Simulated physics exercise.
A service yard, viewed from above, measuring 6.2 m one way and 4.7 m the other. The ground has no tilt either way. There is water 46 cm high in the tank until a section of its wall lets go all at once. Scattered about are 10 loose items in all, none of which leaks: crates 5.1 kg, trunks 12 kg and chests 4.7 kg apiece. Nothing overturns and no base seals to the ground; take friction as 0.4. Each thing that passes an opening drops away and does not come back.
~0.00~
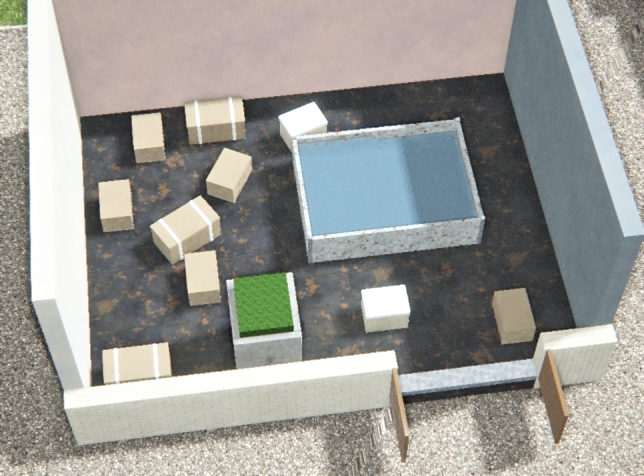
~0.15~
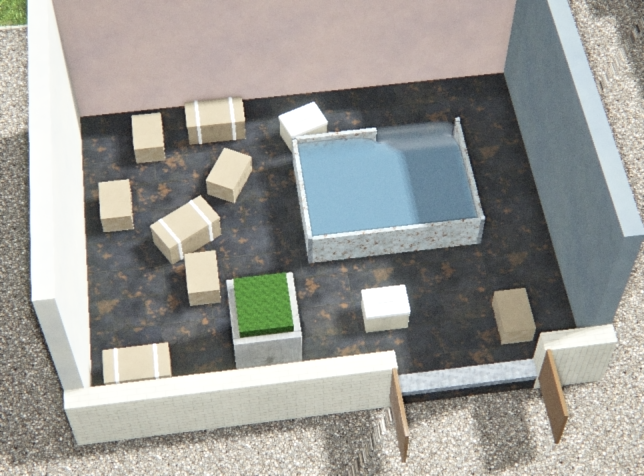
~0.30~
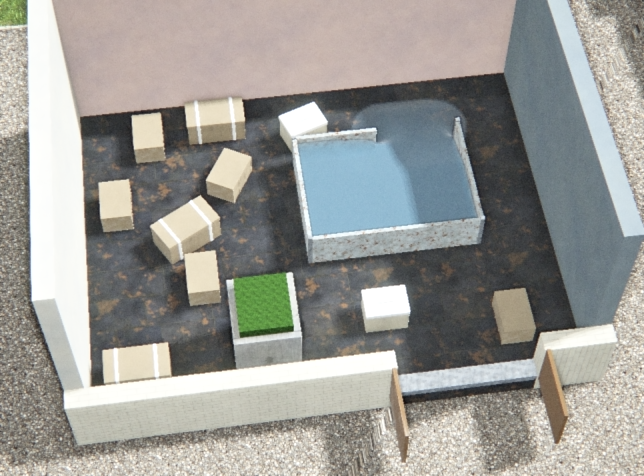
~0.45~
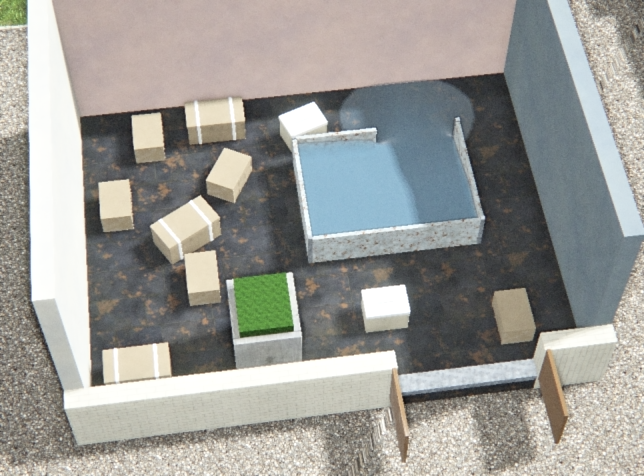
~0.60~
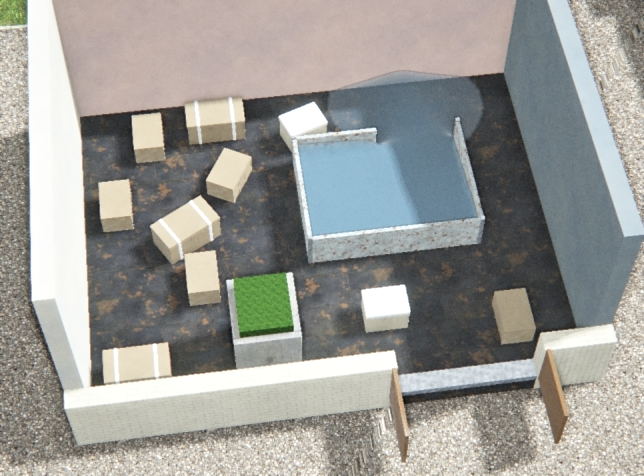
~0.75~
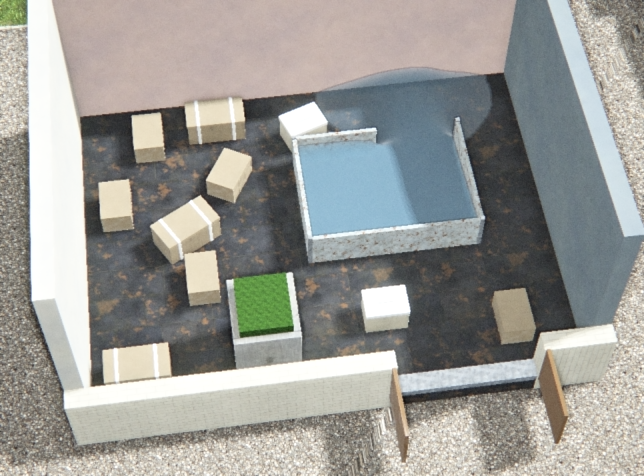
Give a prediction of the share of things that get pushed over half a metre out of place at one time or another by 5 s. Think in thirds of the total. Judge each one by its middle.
My guess is it is going to land in the middle band.
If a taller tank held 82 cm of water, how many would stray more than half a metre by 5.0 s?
It would come to 7 of them.
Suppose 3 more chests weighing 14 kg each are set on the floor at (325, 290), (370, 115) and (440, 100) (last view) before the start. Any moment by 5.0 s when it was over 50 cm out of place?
Outcome: Stays within first, breaks the threshold next, breaks the threshold last.
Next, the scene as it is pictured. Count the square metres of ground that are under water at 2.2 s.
Roughly 11.0 m2 of it is wet.
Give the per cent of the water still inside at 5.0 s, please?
Around 96 % of the water.
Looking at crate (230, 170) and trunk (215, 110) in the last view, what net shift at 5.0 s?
In that order: 80 cm, 140 cm.
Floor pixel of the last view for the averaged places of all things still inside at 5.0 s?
That lands at roughly (185, 256).
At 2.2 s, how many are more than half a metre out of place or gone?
At that moment it comes to 0.
After 1.1 s 0 of 10 are over 50 cm from their spots; 0 afloat.
After 2.2 s 0 of 10 are over 50 cm from their spots; 1 afloat.
After 3.5 s 3 of 10 are over 50 cm from their spots; 4 afloat.
After 5.0 s 6 of 10 are over 50 cm from their spots, and 6 have been at some point; 4 afloat.
